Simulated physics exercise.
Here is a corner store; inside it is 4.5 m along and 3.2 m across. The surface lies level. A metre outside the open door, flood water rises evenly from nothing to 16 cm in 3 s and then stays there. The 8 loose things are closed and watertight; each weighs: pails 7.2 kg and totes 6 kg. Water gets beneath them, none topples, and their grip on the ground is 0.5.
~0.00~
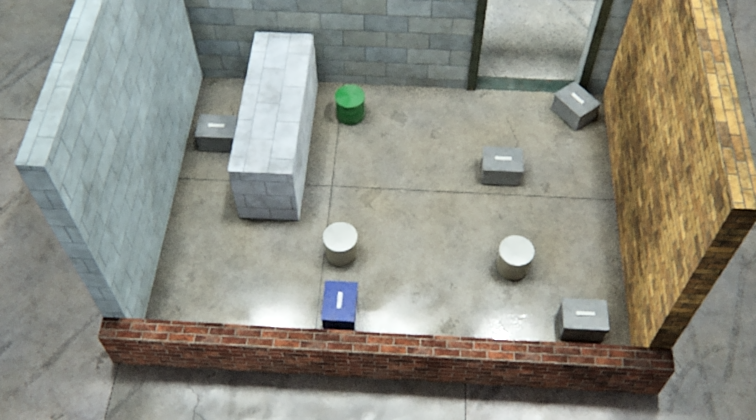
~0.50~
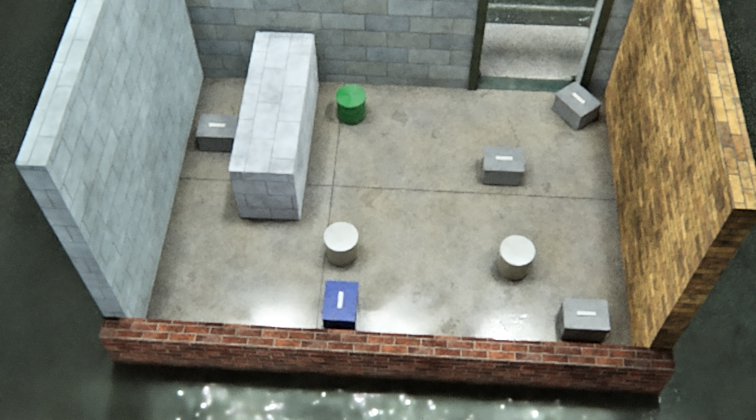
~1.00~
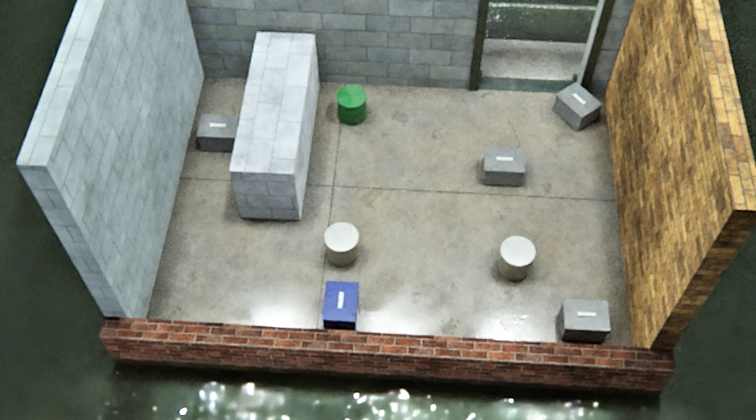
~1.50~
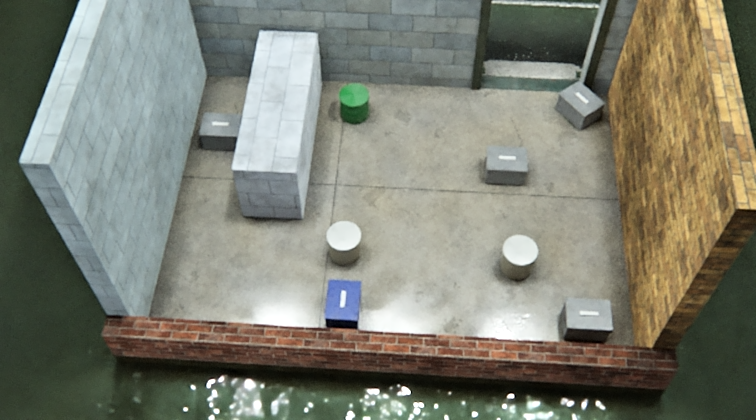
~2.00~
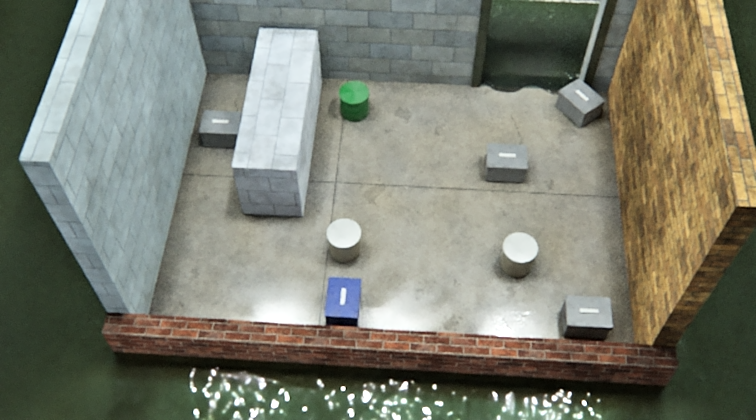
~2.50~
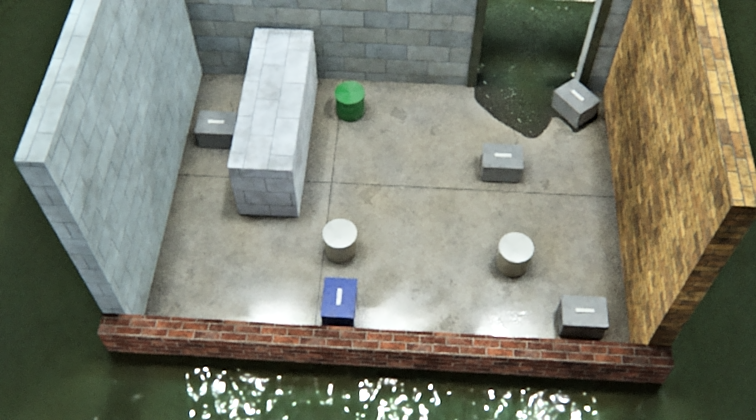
The clip shows a walled room holding a green pail, a blue tote and other gray objects as dark water surrounds it outside, then enters through the open doorway and spreads a little across the floor, while the objects stay put.
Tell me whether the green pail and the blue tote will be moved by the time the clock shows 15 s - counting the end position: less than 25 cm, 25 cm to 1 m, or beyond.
Green pail stays put; blue tote gets carried off.
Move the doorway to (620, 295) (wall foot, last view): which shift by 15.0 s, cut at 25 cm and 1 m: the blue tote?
Then the blue tote travels far.
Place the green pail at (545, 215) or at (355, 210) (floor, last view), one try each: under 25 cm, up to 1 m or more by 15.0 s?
In turn: It ends far away; it barely shifts.
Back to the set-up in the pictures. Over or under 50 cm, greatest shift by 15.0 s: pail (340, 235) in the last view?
Answer: Short of it.
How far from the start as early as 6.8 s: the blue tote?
Roughly 5 cm by then.
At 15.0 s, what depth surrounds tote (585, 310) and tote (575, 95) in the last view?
Roughly 15 and 15 cm.
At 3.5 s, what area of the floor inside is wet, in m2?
Some 2.5 m2.
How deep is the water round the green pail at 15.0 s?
Roughly 7 cm.
After 3.5 s the green pail is near (350, 93), 0.0 m from its start, aground; the blue tote is near (339, 297), 0.0 m from its start, aground; 0 afloat.
After 6.8 s the green pail is near (350, 93), 0.0 m from its start, aground; the blue tote is near (335, 299), 0.0 m from its start, aground; 3 afloat.
After 11.0 s the green pail is near (350, 93), 0.0 m from its start, aground; the blue tote is near (180, 202), 1.9 m from its start, afloat; 5 afloat.
After 15.0 s the green pail is near (350, 93), 0.0 m from its start, aground; the blue tote is near (207, 87), 2.8 m from its start, afloat; 6 afloat.
